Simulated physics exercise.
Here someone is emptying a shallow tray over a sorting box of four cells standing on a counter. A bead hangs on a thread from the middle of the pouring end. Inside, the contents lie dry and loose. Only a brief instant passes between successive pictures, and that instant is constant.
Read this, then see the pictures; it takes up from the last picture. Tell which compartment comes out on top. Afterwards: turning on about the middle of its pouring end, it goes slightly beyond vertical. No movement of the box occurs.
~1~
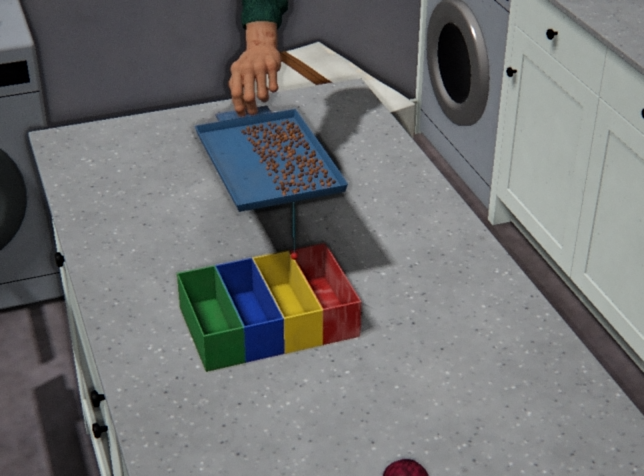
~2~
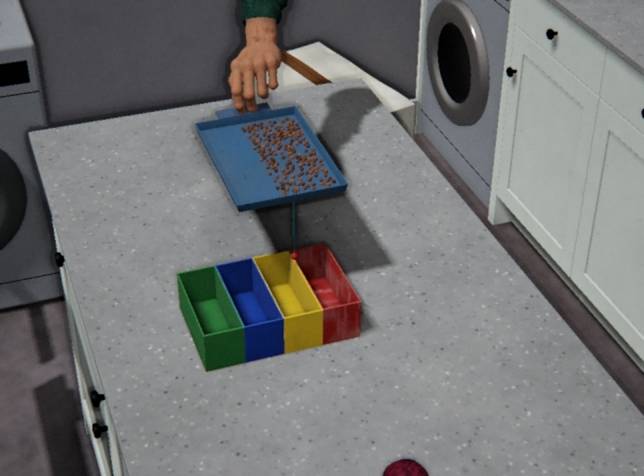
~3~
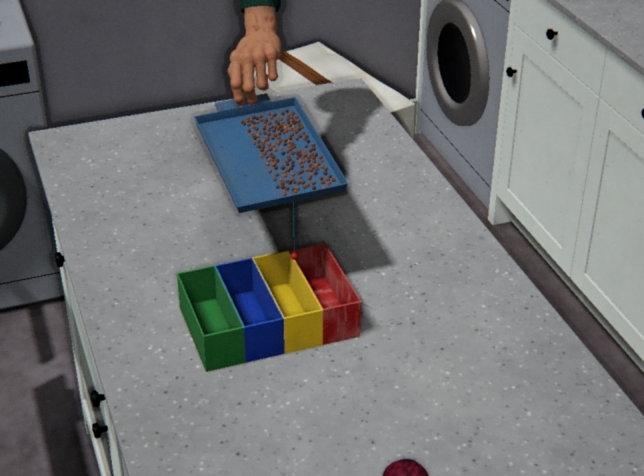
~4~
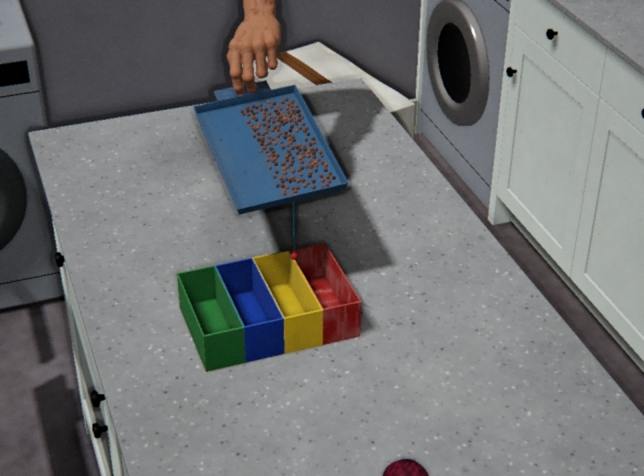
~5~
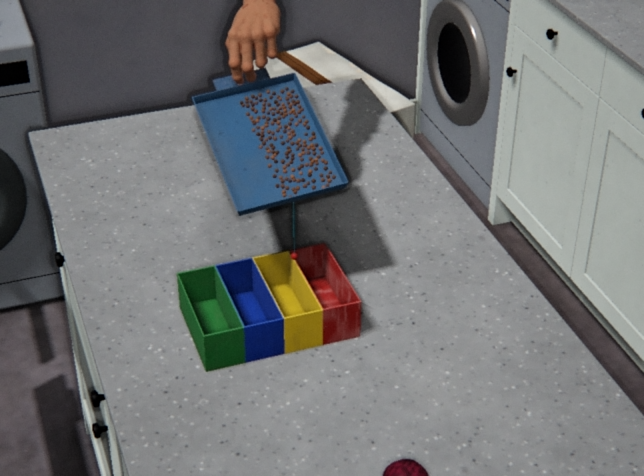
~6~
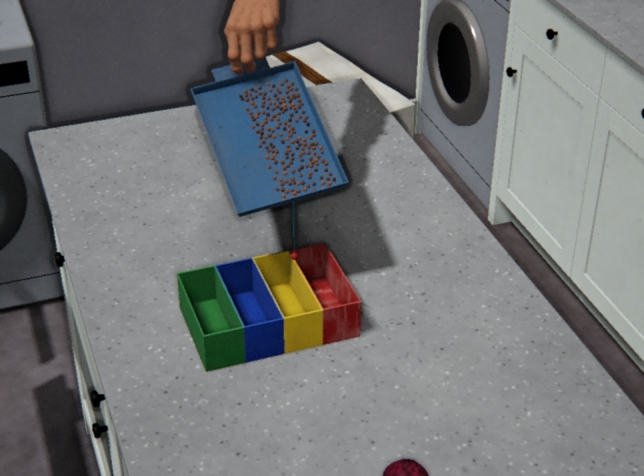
It is blue that comes out on top.
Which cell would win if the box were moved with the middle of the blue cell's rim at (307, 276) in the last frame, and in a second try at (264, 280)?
First try: Green. Second try: The blue one.
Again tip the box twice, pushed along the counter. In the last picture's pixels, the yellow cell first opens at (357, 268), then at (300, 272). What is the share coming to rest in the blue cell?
First position: Some 0 %; second position: Some 60 %.
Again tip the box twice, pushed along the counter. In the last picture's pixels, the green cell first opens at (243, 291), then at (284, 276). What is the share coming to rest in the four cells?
First 100 %, then 20 %.
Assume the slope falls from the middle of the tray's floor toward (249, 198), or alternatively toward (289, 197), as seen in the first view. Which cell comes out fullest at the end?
First: Blue, second: That red cell.
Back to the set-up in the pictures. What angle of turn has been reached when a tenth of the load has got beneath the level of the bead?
That happens at around 70°.
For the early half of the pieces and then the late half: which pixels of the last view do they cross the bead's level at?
Earlier half at (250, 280), later half at (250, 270).
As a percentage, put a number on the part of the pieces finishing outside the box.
Around 0 in a hundred.
Soon, tray tipped steeply; about two thirds on the tray; a stray few in the yellow cell; about a third falling or outside the box.
A while on, tray tipped past a quarter turn; about a quarter on the tray; about half in the blue cell; a small part in the yellow cell; a small part in the green cell; a stray few in the red cell; about a quarter falling or outside the box.
Towards the end, tray tipped past a quarter turn; most in the blue cell; about a quarter in the yellow cell; a small part in the green cell; a stray few in the red cell; a stray few falling or outside the box.
Finally, tray tipped past a quarter turn; most in the blue cell; about a quarter in the yellow cell; a small part in the green cell; a stray few in the red cell; a stray few outside the box.
